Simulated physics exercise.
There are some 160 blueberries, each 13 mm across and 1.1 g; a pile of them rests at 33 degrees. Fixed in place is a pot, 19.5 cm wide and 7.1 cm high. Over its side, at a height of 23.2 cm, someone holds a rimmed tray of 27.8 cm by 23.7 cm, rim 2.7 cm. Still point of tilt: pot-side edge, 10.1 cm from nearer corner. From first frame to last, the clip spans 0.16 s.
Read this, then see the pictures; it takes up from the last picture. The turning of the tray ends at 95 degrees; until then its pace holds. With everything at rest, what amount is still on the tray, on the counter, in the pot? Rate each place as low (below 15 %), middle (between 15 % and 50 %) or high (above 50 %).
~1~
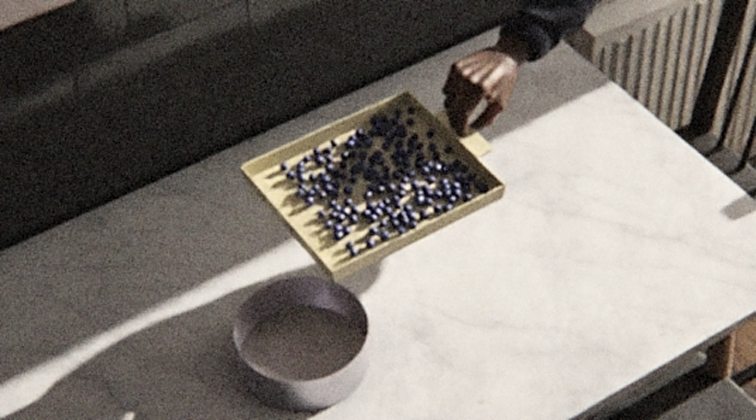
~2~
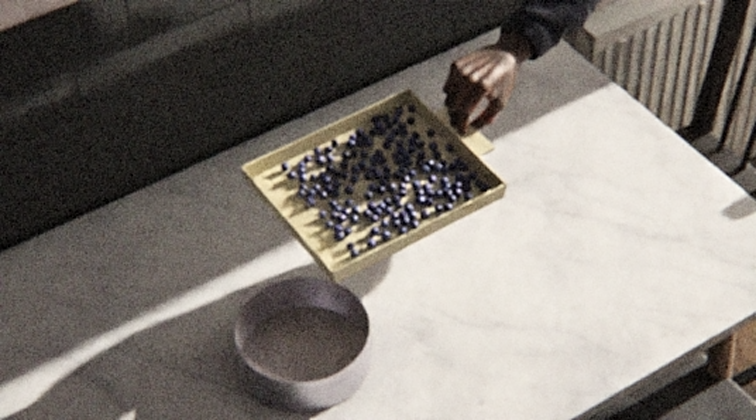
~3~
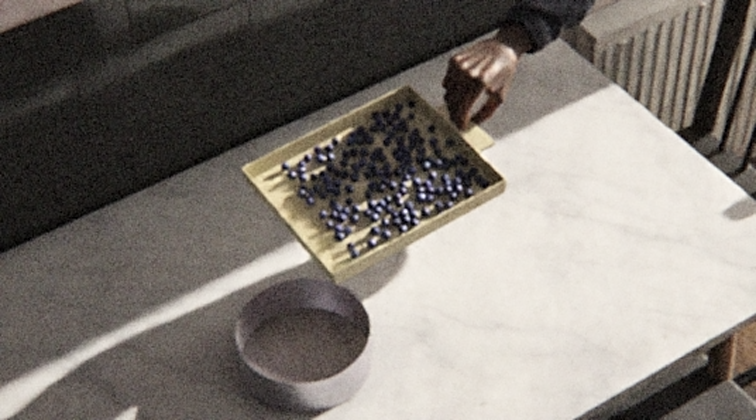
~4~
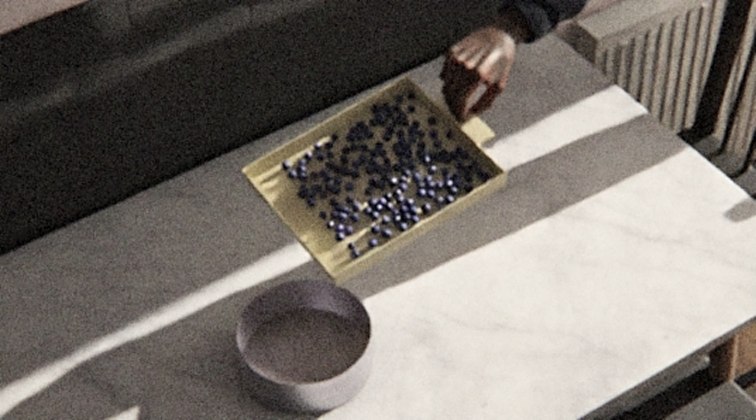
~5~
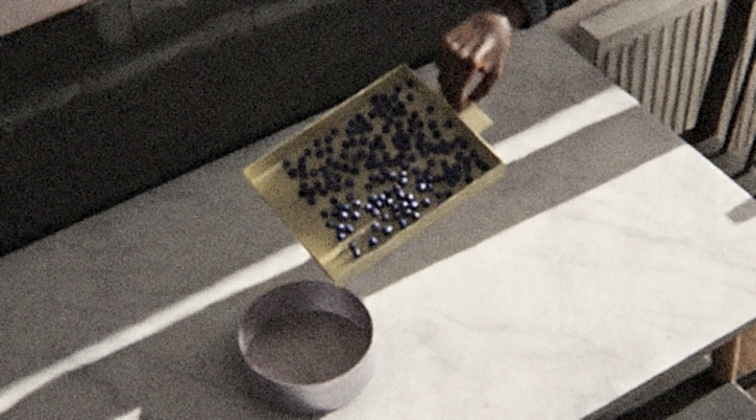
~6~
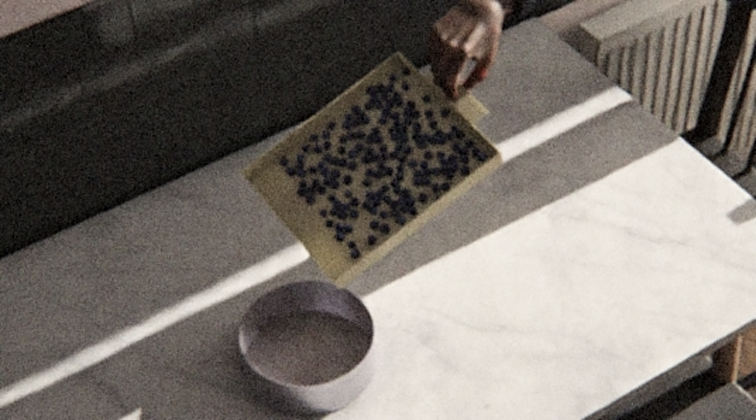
Ratings: Tray low; counter high; pot middle.
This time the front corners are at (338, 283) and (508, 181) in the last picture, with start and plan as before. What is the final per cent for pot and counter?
Pot: 70, counter: 30.
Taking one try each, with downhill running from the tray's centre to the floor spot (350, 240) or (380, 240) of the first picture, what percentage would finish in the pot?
That would be close to 50 per cent and then close to 40 per cent.
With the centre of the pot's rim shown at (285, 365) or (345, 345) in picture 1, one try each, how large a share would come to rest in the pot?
In order, about 70 and about 20 per cent.
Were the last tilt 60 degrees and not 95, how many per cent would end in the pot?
I'd say close to 5 percent.
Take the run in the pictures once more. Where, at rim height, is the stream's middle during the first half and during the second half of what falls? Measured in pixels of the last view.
Around (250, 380), then (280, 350).
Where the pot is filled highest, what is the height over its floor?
Around 2.5 cm above the floor.
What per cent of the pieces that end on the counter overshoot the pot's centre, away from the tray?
I reckon around 100 per cent.
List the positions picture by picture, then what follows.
Tray tilt 0 degrees, front corners at (333, 269) and (503, 184); middle of the pieces at (386, 176); pot at (301, 327), in the first picture.
Tray tilt 1 degrees, front corners at (334, 270) and (504, 183); middle of the pieces at (387, 176), in the second picture.
Tray tilt 3 degrees, front corners at (334, 272) and (504, 179), lowest corner left front; middle of the pieces at (388, 173), in the third picture.
Tray tilt 7 degrees, front corners at (334, 274) and (504, 172), lowest corner left front; middle of the pieces at (388, 169), in the fourth picture.
Tray tilt 13 degrees, front corners at (335, 277) and (502, 162), lowest corner left front; middle of the pieces at (387, 163), in the fifth picture.
Tray tilt 19 degrees, front corners at (334, 280) and (498, 152), lowest corner left front; middle of the pieces at (385, 157); pot at (307, 332), in the sixth picture.
Then, 0.20 s after the last picture, tilt 59 degrees; the tray holds 100 %, the pot 0 %.
Then, 0.33 s after the last picture, tilt 85 degrees; the tray holds 100 %, the pot 0 %.
Then, 0.59 s after the last picture, tilt 95 degrees; the tray holds 20 %, the pot 10 %.
In the end, tray 0 %, counter 65 %, pot 35 %.
